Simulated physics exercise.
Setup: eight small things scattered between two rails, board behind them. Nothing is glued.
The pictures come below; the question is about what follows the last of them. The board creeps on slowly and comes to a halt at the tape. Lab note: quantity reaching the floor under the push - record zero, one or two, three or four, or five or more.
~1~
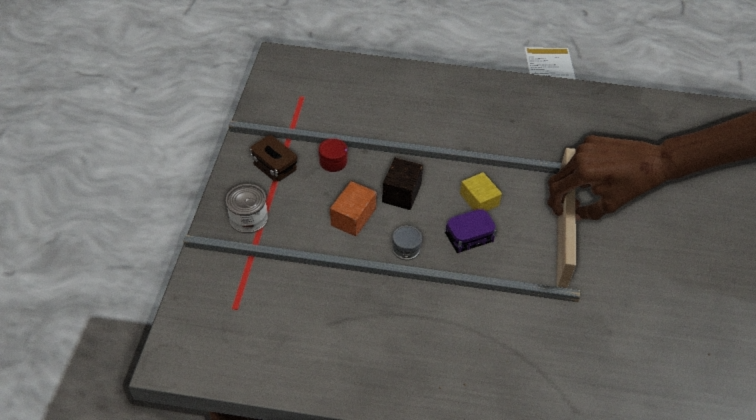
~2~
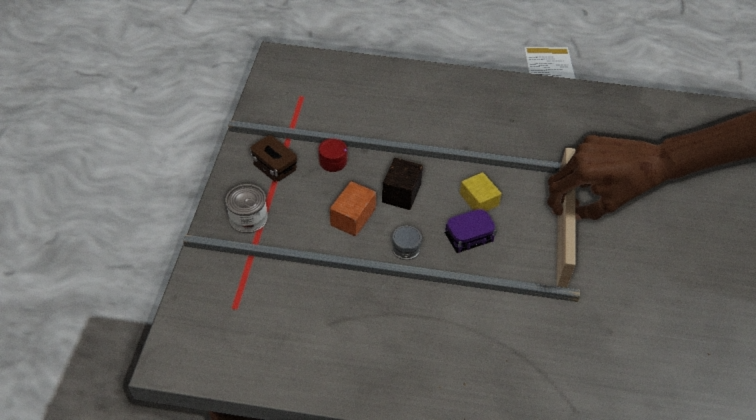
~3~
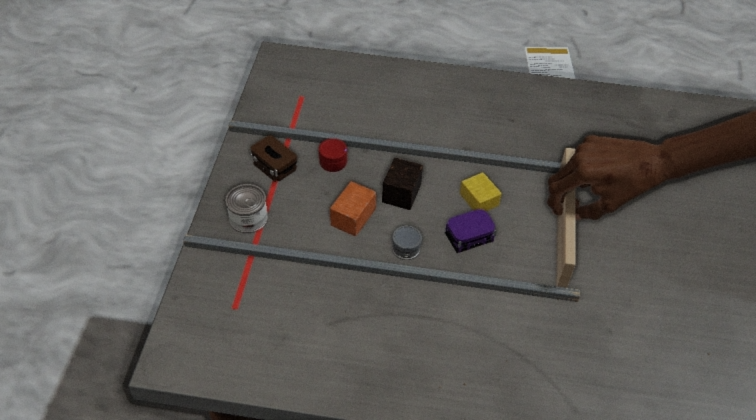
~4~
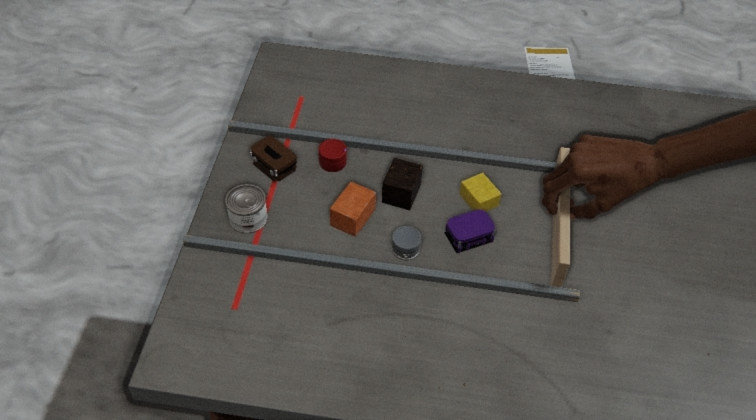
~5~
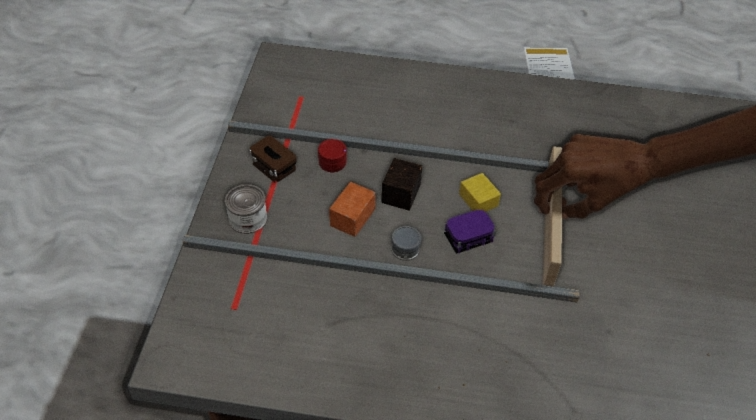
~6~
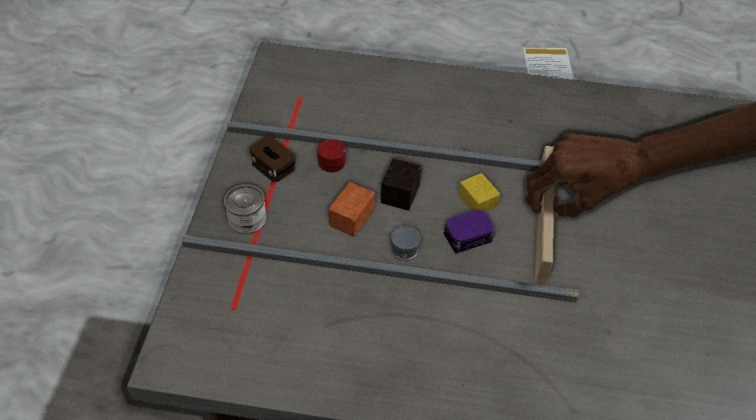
Well, a single one or a pair drops off the table this time.
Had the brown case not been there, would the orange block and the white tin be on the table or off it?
Looking at the two, the orange block stays up top and the white tin ends up below.
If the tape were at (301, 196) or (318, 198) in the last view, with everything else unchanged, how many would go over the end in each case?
Try by try, 0 and 0.
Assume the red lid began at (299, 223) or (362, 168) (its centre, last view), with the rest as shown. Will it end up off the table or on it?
Place by place, it stays put; stays put.
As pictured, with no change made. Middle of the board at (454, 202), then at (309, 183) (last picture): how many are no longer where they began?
Counting first: 3, next 8.
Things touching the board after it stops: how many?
It is in contact with 3.
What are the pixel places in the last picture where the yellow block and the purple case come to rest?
In order, first (265, 163), then (250, 204).
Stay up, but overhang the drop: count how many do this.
I count 0 overhanging.
Early on, none off yet; white tin at rest near (246, 209); brown case at rest near (273, 160); red lid at rest near (332, 156).
A while later, none off yet; white tin at rest near (246, 209); brown case at rest near (273, 160); red lid at rest near (325, 152).
Finally, the number that fall off is one or two; lost, brown case and white tin.
